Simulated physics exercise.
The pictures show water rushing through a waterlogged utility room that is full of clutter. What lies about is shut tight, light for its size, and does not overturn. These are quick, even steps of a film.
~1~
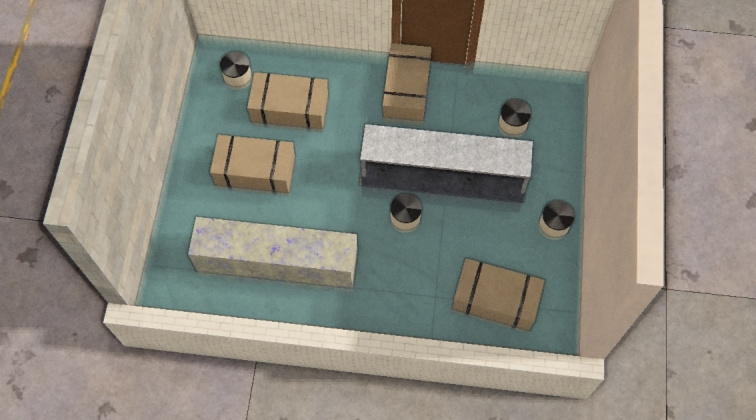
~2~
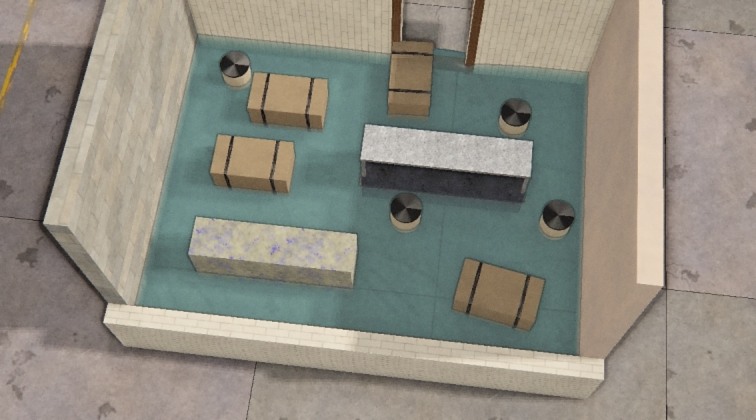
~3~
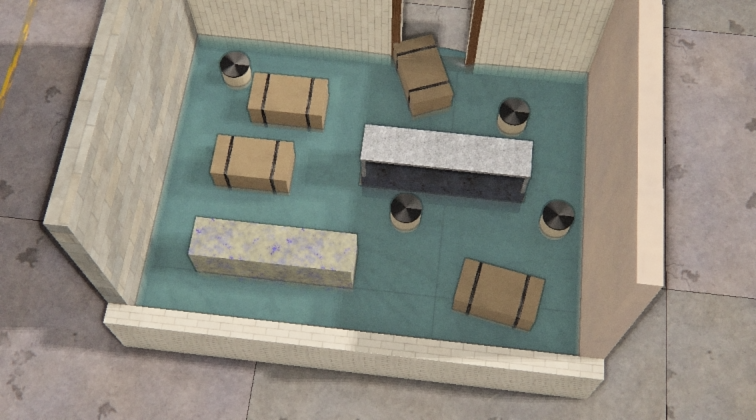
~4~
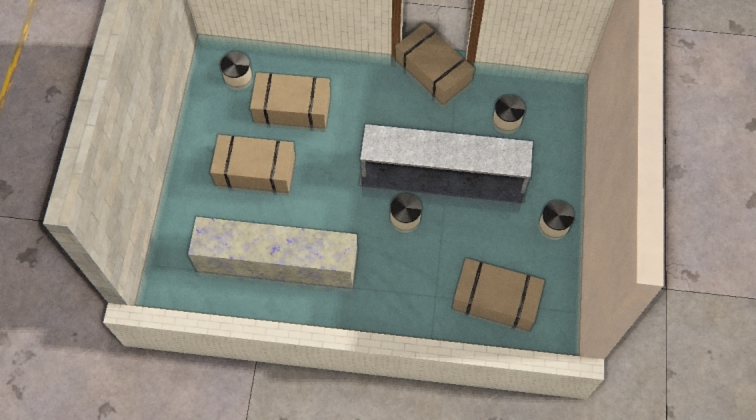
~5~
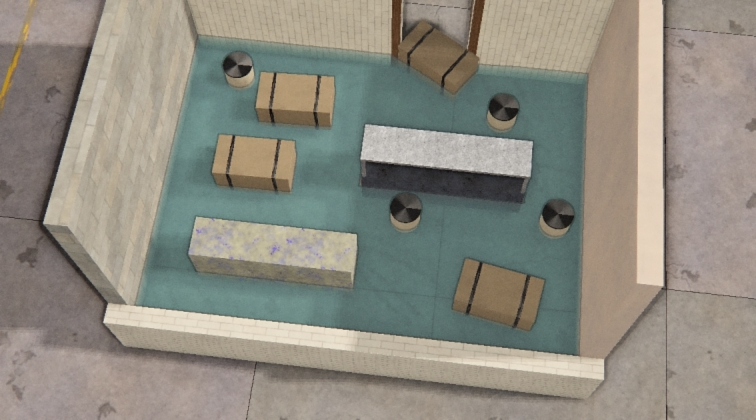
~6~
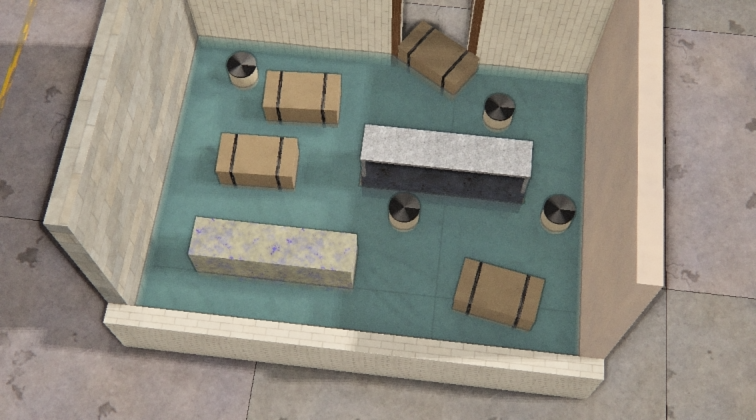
We see strapped brown boxes and round pails around a low counter in a room flooded with teal water; the back door opens, the box beside it swings askew in the doorway, and then several other objects shift slightly.
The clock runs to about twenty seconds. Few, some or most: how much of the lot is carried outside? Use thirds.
Share: Under a third.
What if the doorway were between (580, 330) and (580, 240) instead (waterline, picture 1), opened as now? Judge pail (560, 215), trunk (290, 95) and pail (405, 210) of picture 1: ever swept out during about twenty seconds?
As listed: Carried outside, no, carried outside.
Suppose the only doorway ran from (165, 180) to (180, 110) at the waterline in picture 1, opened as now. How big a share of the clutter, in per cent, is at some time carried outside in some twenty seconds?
Near 60 in a hundred.
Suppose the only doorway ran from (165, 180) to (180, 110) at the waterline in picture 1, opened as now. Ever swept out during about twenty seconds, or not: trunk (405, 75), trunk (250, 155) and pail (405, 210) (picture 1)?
As listed: Washed out, yes, carried outside.
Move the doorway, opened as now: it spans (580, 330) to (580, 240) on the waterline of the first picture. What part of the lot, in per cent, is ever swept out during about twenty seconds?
Close to 60 %.
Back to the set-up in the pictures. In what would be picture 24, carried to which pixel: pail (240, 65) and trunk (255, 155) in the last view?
Roughly at (270, 58) and (282, 126).
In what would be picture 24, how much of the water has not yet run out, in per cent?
I make it 82 per cent.
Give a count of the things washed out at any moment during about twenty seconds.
0 of them.
A moment on, 0 of 8 are out; 7 afloat.
Next, 0 of 8 are out; 7 afloat.
Later, 0 of 8 are out; 7 afloat.
In the end, 0 of 8 are out; 7 afloat.
